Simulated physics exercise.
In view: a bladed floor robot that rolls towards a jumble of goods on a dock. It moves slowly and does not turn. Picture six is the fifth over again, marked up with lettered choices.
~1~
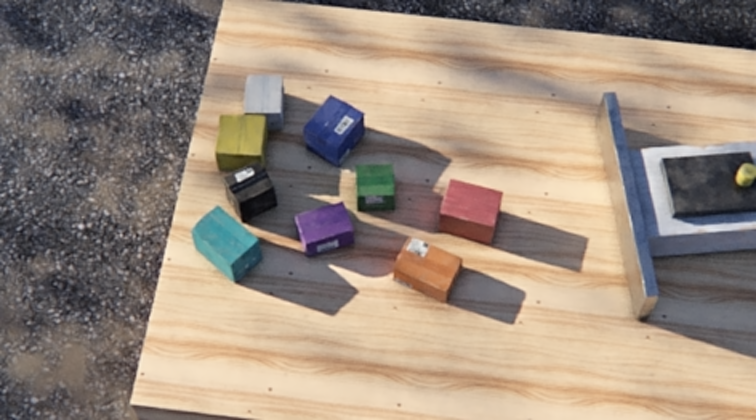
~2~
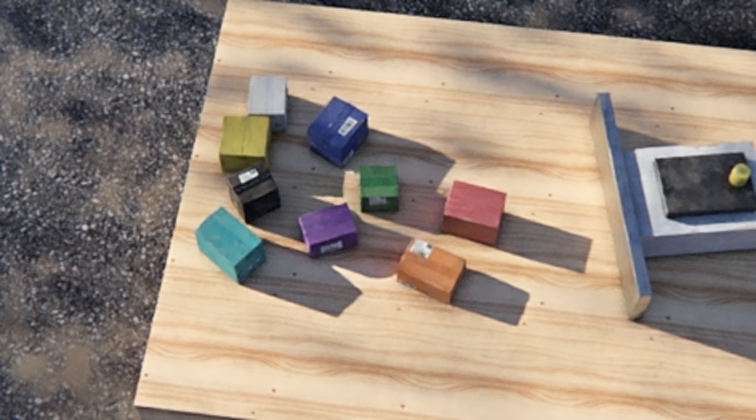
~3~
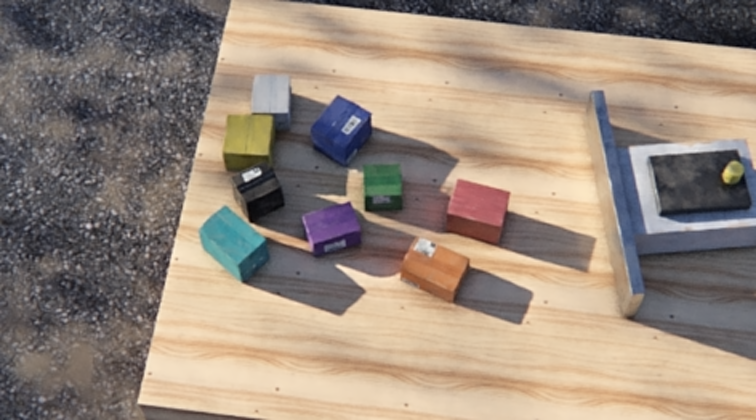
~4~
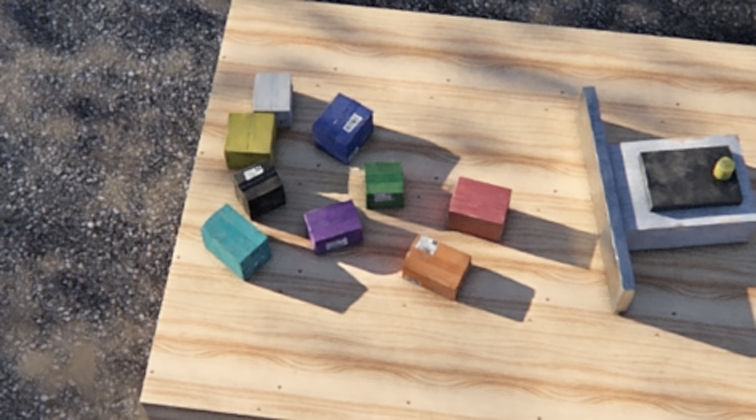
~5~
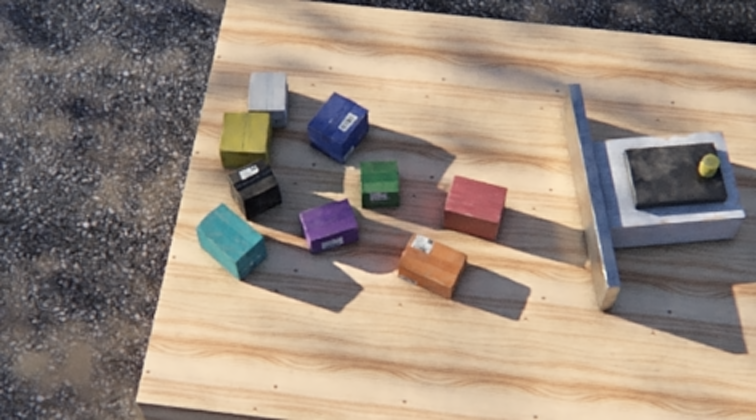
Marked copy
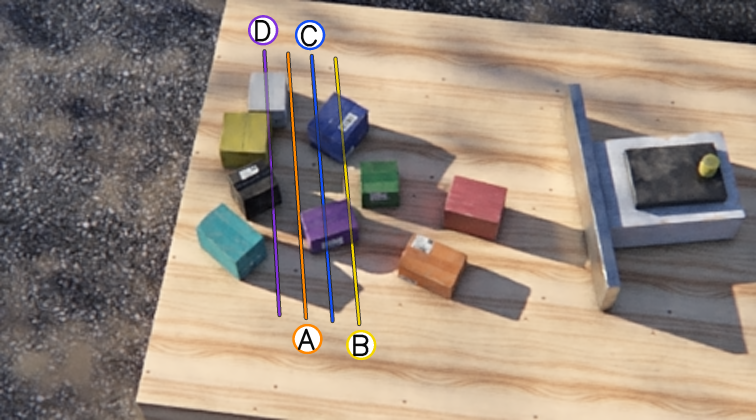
A pale grey machine with an upright blade across its front and a dark top bearing a yellow knob slides slowly leftward, without turning, over a sunlit wooden platform seen from high above, with dark gravel around it. To the left sit nine still boxes: grey, yellow, blue, black, green, turquoise and purple, with red and orange nearest the blade. The gap narrows slightly while the view shifts very faintly.
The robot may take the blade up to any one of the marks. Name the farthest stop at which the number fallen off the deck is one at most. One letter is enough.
Line D.
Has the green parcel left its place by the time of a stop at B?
By then, yes.
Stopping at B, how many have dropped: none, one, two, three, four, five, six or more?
By then, none.
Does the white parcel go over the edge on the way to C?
By then, no.
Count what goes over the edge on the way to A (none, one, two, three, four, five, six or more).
By then, none.
On the copy, A at (296, 178); B at (347, 183); C at (321, 180); D at (271, 175).
On D. First, robot (552, 163); red crate (445, 214); yellow box (246, 141).
Then, robot (437, 151); purple parcel (281, 224); blue parcel (323, 129).
Finally, robot (347, 142); yellow box (194, 145); black box (198, 179); none fallen.
By contrast, A is within the limit but short; B is within the limit but short; C is within the limit but short.
